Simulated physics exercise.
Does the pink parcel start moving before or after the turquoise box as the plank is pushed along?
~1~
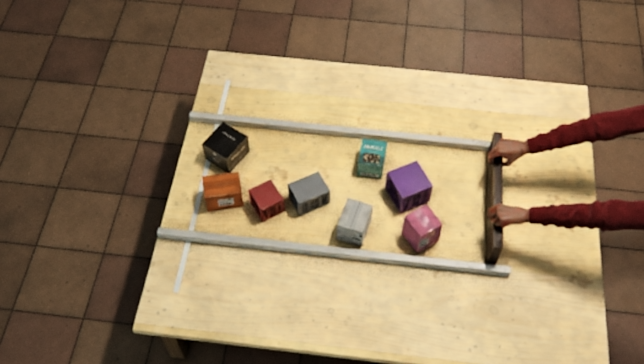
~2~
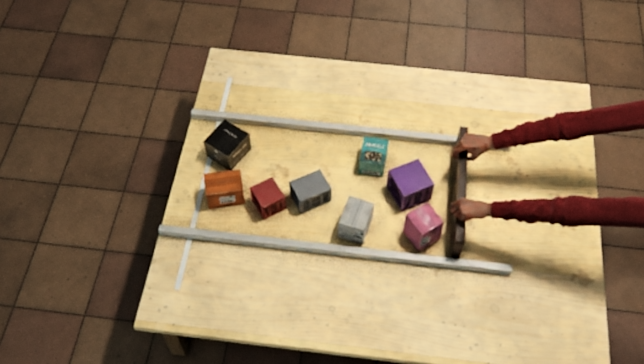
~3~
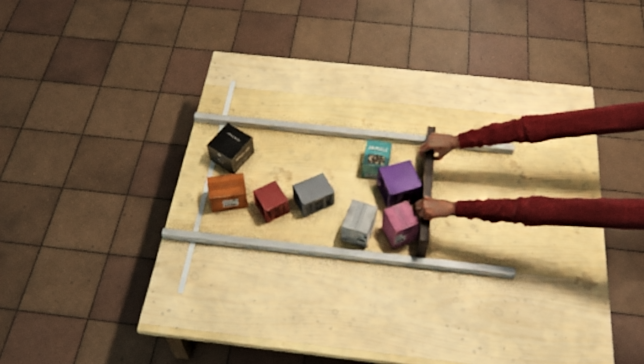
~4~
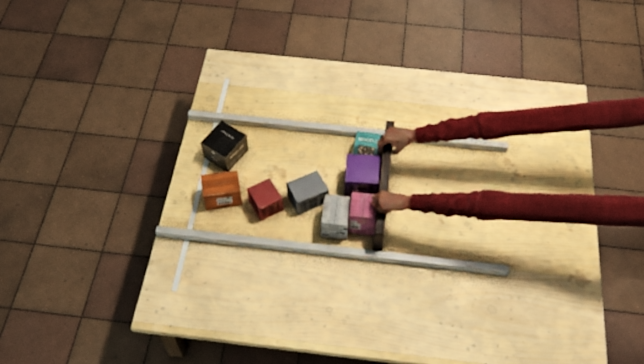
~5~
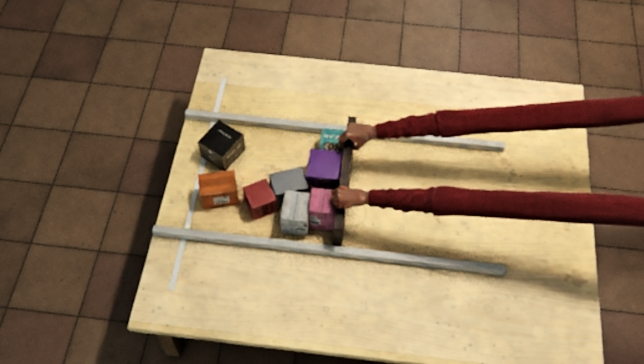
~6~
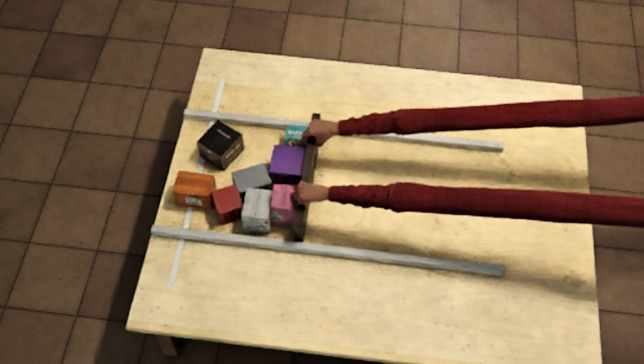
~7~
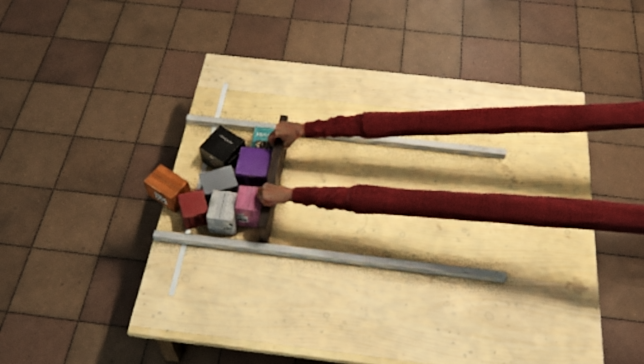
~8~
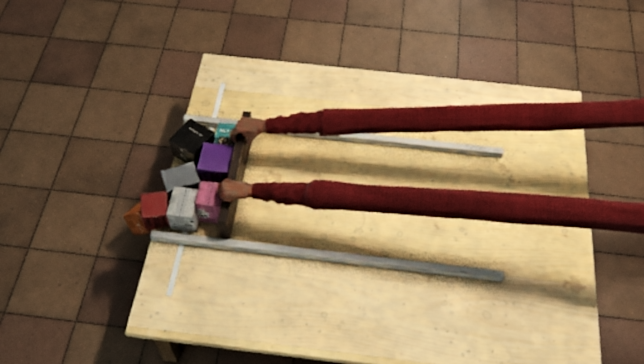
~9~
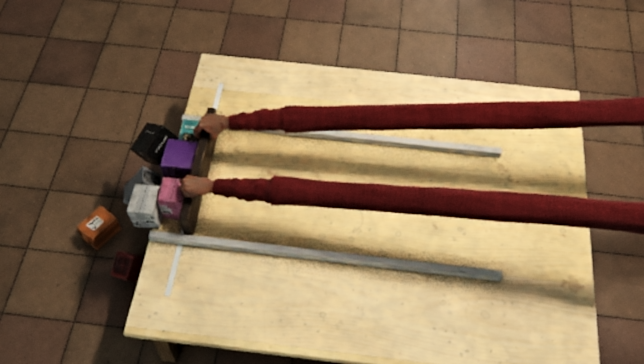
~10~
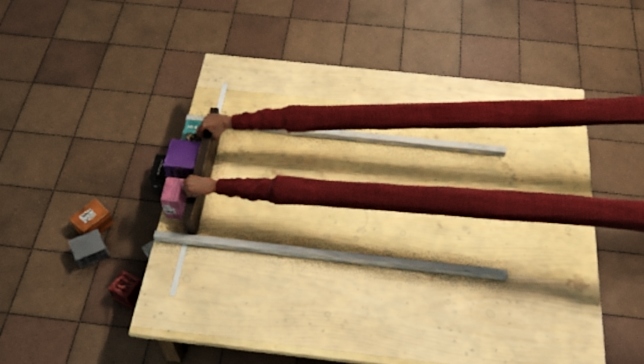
The pink parcel starts moving before the turquoise box. It is already being pushed left by the plank while the turquoise box is still in its place.
